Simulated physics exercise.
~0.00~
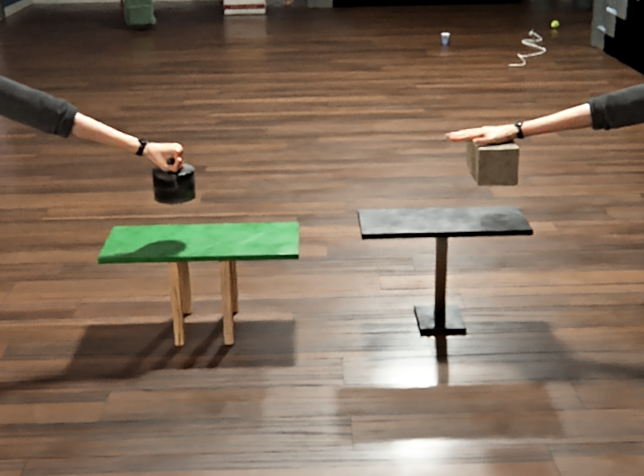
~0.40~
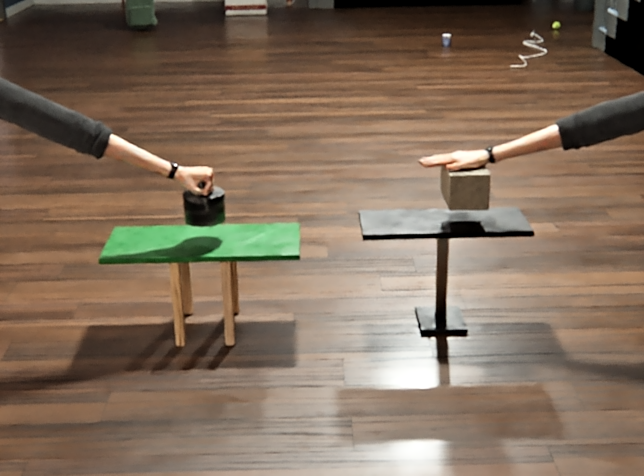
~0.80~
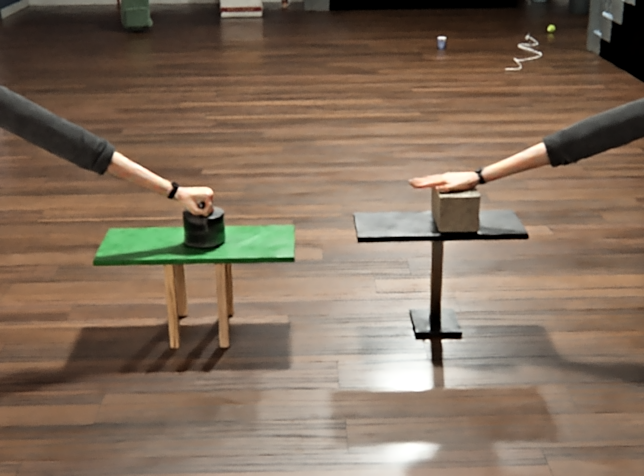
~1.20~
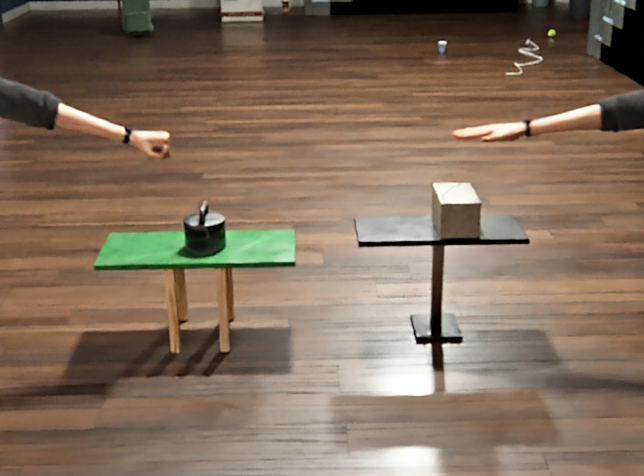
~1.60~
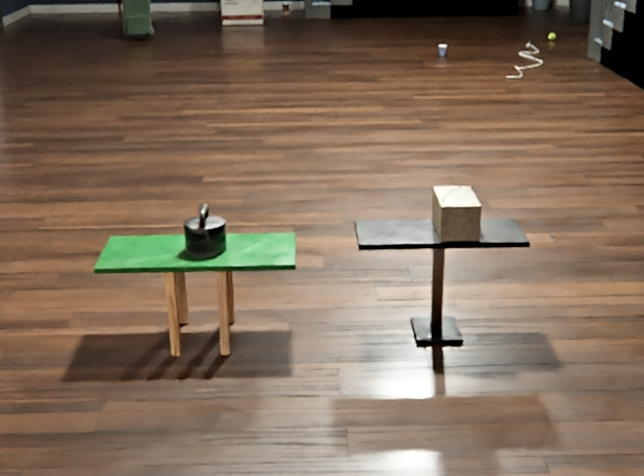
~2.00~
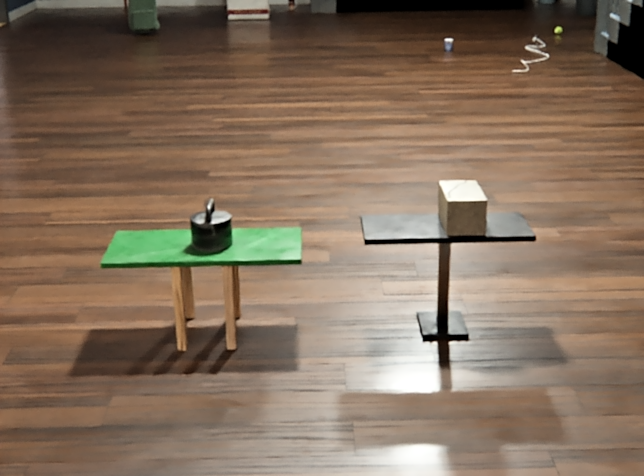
On a dark wooden floor in a large room, seen from the front and slightly above by a gently swaying camera, a green-topped table stands at left and a black pedestal table at right. An arm reaches in from each side, the left hand gripping a round black object with a handle, the right one holding a pale brown block. Both hands lower their objects onto the tabletops, then let go and draw back out of view. The black object and the block stay where they were set, and both tables remain upright and level.
